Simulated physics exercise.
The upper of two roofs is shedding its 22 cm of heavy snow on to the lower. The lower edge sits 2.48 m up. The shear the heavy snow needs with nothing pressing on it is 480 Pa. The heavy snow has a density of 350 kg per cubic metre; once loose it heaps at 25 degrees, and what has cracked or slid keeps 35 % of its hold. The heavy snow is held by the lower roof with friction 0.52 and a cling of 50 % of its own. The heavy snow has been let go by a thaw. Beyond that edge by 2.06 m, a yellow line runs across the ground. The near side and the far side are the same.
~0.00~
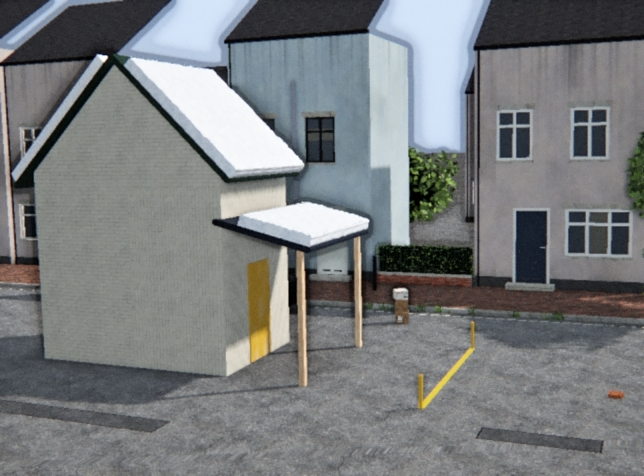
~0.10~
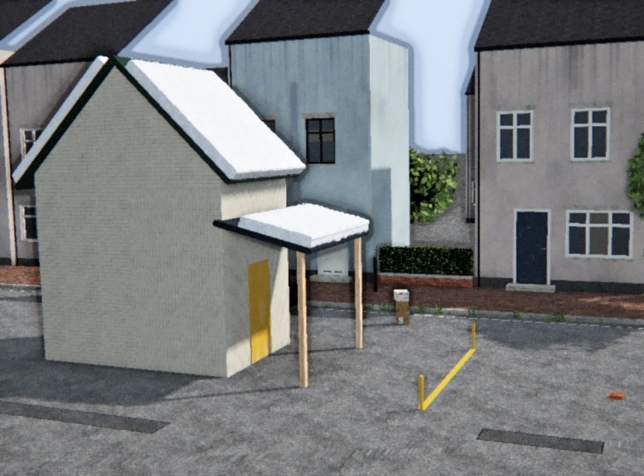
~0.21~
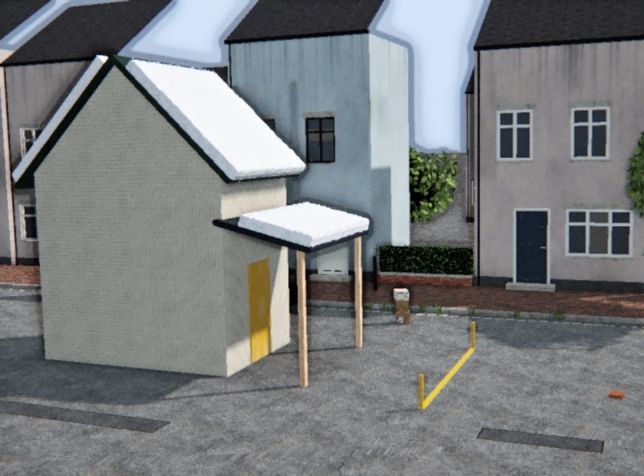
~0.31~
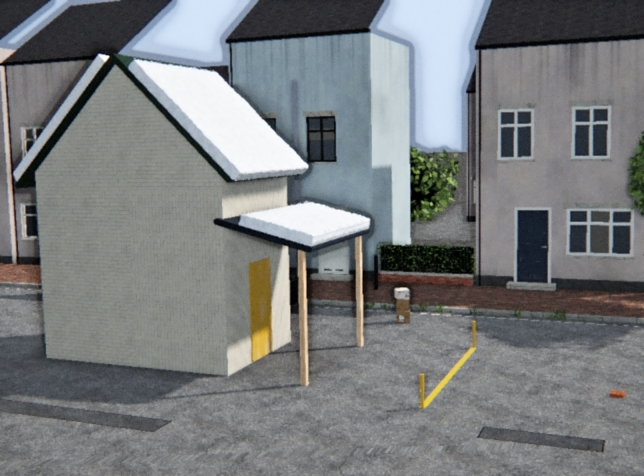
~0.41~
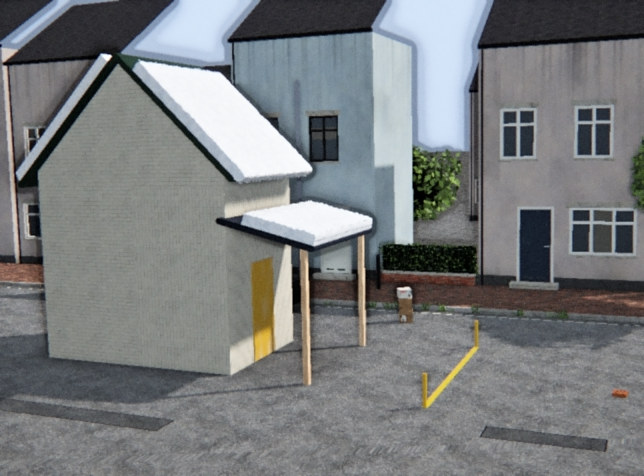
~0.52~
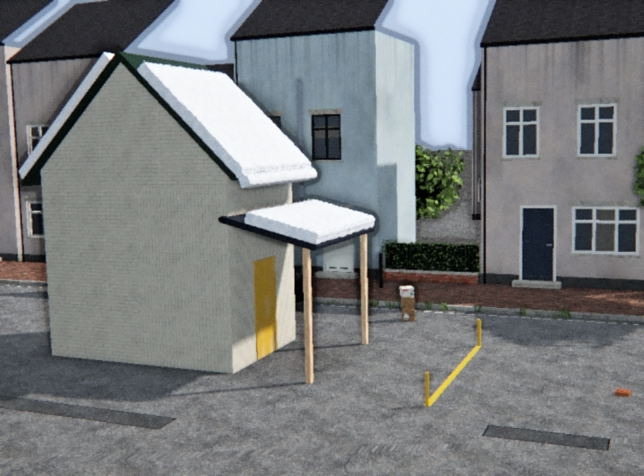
The clip opens on a small pale building with thick snow on its steep roof and lower porch, a yellow line marking the ground nearby. At first the snow barely moves, then the main roof's slab creeps down to the right, slightly overhanging the eave above the porch and starting to crack.
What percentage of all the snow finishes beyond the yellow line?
About 0 %.
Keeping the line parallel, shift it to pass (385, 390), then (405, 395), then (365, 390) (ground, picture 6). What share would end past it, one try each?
Respectively 8, 2 and 14 percent would end past it.
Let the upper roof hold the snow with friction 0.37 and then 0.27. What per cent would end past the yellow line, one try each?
I'd say 12 %, followed by 16 %.
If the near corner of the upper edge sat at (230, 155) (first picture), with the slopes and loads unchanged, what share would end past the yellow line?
10 %.
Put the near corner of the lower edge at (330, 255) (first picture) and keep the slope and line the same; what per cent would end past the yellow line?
Share past the line: Close to 0 %.
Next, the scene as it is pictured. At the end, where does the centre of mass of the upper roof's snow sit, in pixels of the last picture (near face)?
It comes out near (307, 278), give or take.
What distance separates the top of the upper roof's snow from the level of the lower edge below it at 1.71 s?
About 1.7 m.
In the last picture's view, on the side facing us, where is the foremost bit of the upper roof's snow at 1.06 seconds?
Pixel: Approx. (273, 215).
After 1.06 s, none is below the lower edge and 0 % is past the line.
After 1.71 s, none is below the lower edge and 0 % is past the line.
After 2.35 s, 3 % is below the lower edge and 0 % is past the line.
After 3.00 s, 30 % is below the lower edge and 0 % is past the line.
After 3.90 s, 31 % is below the lower edge and 0 % is past the line.
